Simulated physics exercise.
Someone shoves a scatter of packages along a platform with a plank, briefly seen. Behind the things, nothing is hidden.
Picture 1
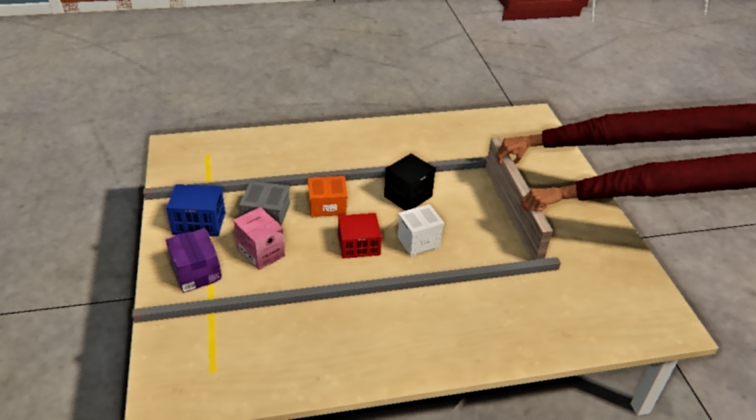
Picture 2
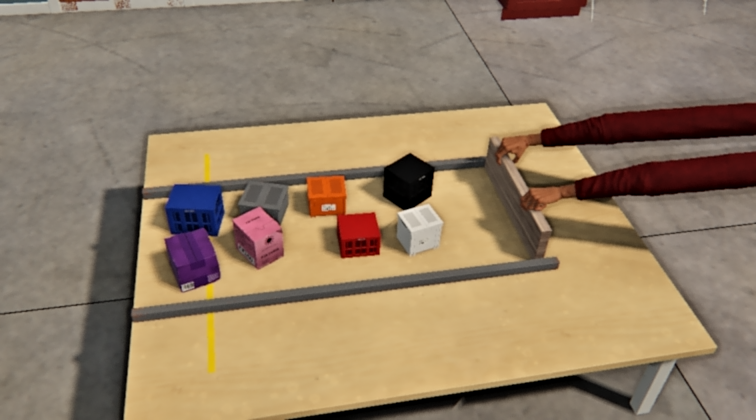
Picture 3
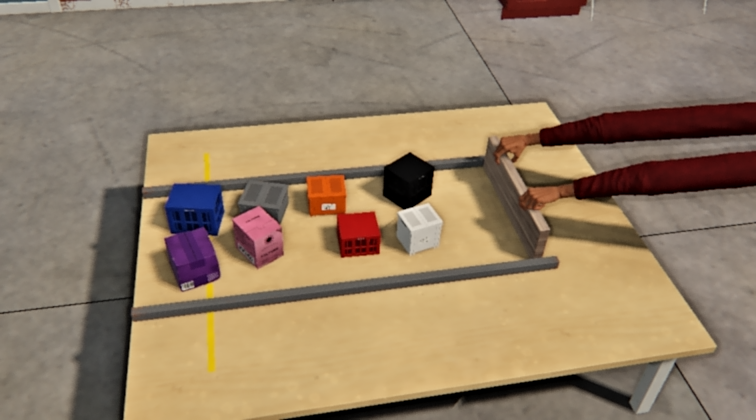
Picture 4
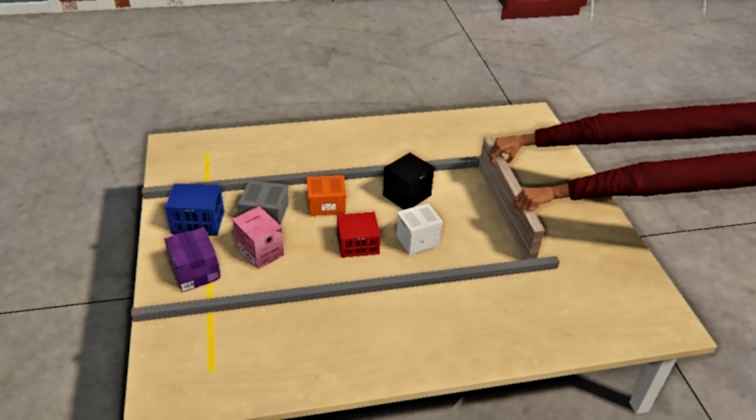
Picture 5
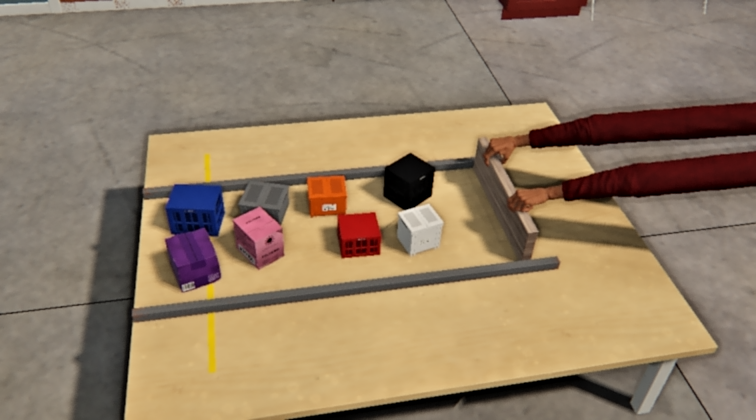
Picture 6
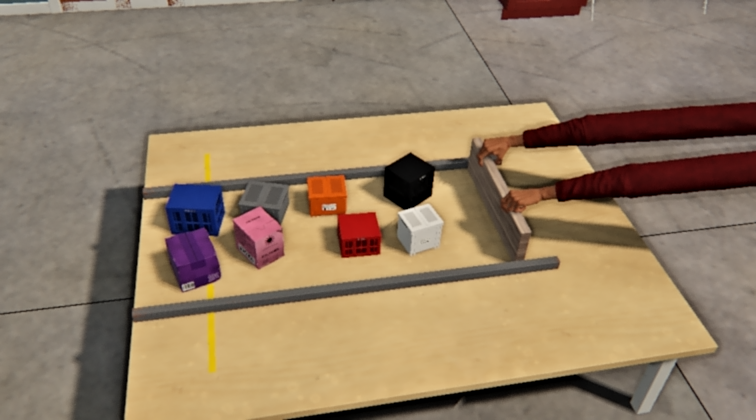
Two hands in dark red sleeves reach in from the right and grip a wooden plank standing across a pale wooden table, seen from above at an angle. Between two grey rails sit blue, purple, grey, pink, orange, red, black and white boxes, the leftmost near a yellow line. The hands slide the plank slightly left without touching the boxes, which stay still, as does the camera.
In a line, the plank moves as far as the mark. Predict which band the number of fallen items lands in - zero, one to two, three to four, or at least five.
The number that fall lands in the band three to four.
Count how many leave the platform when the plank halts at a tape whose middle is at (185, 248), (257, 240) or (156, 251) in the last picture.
Going through each try, you'd get 6, 2 and 8.
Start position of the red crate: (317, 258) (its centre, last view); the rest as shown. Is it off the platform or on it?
Observed: The red crate keeps its spot.
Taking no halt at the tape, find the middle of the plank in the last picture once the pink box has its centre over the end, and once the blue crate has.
The pink box puts it at (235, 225), the blue crate at (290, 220).
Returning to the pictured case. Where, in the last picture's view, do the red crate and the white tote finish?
Close to (148, 256); the other close to (189, 252).
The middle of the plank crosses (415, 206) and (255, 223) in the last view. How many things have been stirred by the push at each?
So 2, and at the other place 8.
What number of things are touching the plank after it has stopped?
Contact count: 2.
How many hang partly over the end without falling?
Number: 2.
Soon after, none off yet; purple parcel at rest near (194, 259); blue crate at rest near (196, 210); pink box at rest near (259, 238).
Then, none off yet; purple parcel at rest near (194, 259); blue crate moved a little near (189, 212); pink box moved a little near (245, 238).
Further on, none off yet; purple parcel moved about its own width near (138, 270); blue crate tipped well over near (108, 240); pink box moved well along near (171, 240).
At rest, the number that fall off is three or four; fallen, grey tote, pink box, blue crate and purple parcel.
